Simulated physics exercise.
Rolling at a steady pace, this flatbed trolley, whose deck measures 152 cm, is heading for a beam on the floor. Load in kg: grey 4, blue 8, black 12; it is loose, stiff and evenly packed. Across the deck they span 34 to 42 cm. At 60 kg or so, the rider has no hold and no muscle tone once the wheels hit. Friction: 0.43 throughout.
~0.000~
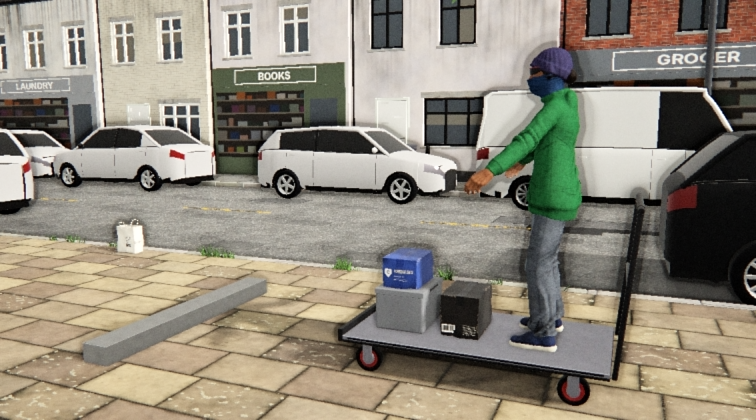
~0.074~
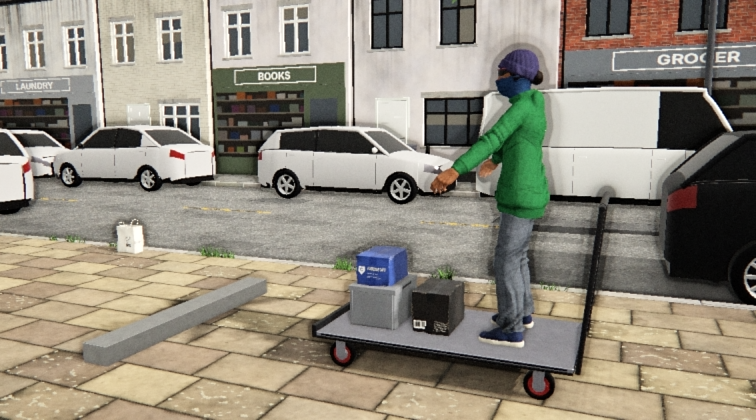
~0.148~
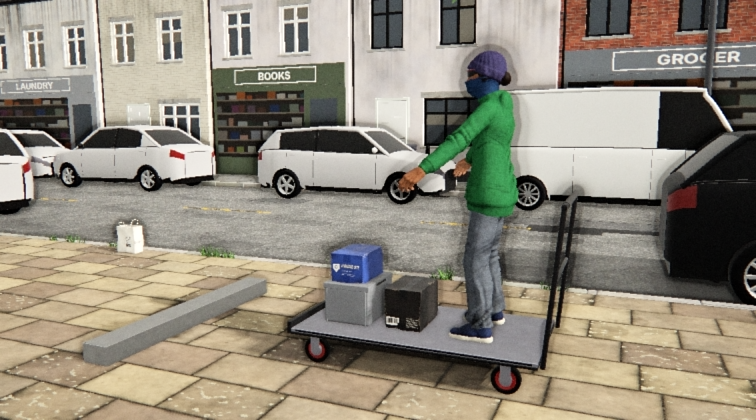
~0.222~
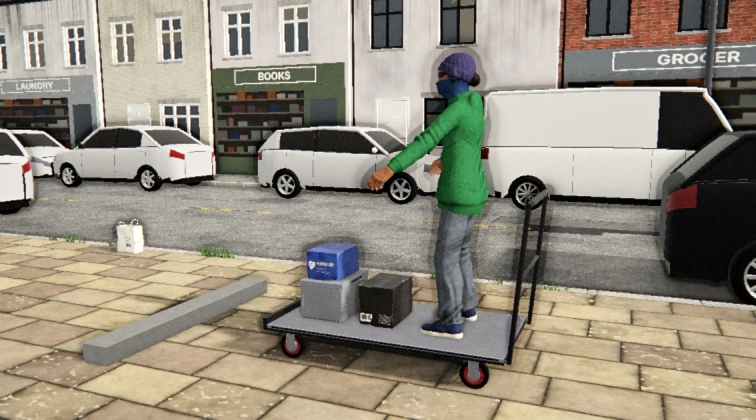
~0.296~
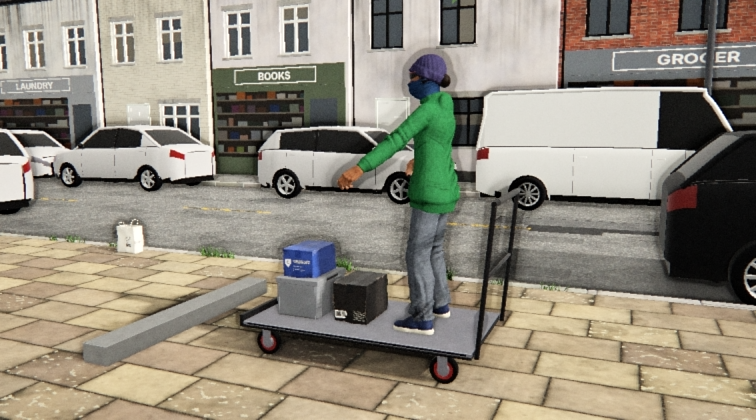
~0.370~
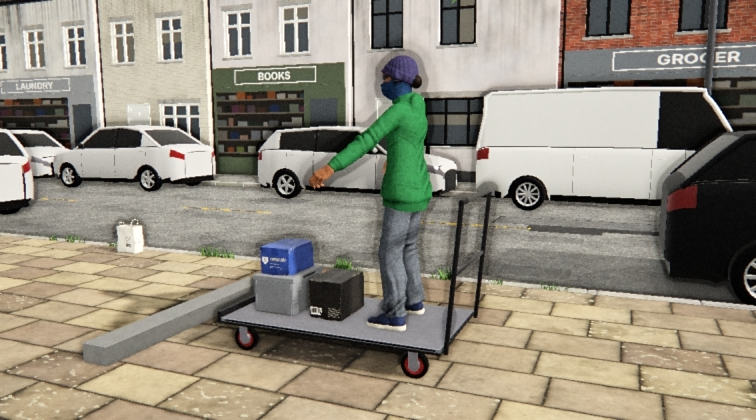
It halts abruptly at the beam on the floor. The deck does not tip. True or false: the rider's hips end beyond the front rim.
True.
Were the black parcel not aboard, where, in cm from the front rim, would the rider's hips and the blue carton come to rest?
Then hips 0 past, blue 110 past.
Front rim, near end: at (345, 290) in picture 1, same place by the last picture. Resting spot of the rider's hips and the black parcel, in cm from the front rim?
Hips 60 behind, black 50 behind.
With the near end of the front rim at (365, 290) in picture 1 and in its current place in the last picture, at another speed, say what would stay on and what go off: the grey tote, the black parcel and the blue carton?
In that case grey on, black on, blue off.
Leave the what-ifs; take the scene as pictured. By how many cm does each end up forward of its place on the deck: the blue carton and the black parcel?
The blue one ends 150 cm ahead of its place and the black one 20 cm ahead.
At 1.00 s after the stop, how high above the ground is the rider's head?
The head is some 10 cm up from the ground.
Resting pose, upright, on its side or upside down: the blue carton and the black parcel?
At rest: Blue upside down, black upright.
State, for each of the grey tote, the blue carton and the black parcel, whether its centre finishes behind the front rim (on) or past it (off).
By the last picture you'd see grey retained, blue shed and black retained.
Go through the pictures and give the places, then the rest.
In the first picture, hips (554, 198), black parcel (467, 309), rim corner (340, 335); 146 cm still to roll.
In the second picture, hips (522, 197), black parcel (439, 306), rim corner (314, 331); 128 cm still to roll.
In the third picture, hips (491, 195), black parcel (412, 302), rim corner (289, 328); 110 cm still to roll.
In the fourth picture, hips (462, 194), black parcel (386, 299), rim corner (265, 324); 92 cm still to roll.
In the fifth picture, hips (434, 193), black parcel (361, 296), rim corner (241, 321); 74 cm still to roll.
In the sixth picture, hips (406, 192), black parcel (337, 294), rim corner (219, 317); 56 cm still to roll. Speed about 2.4 m/s.
The wheels strike at 0.60 s.
After 0.85 s the rider's hips are 59 cm behind the rim, near (253, 217) in the last picture's view.
After 1.15 s the rider's hips are 25 cm behind the rim, near (215, 248) in the last picture's view.
After 1.60 s the rider's hips are 56 cm past the rim, near (133, 262) in the last picture's view.
When all is still (3.9 s), past the rim, blue carton and the rider's hips; behind it, grey tote and black parcel.
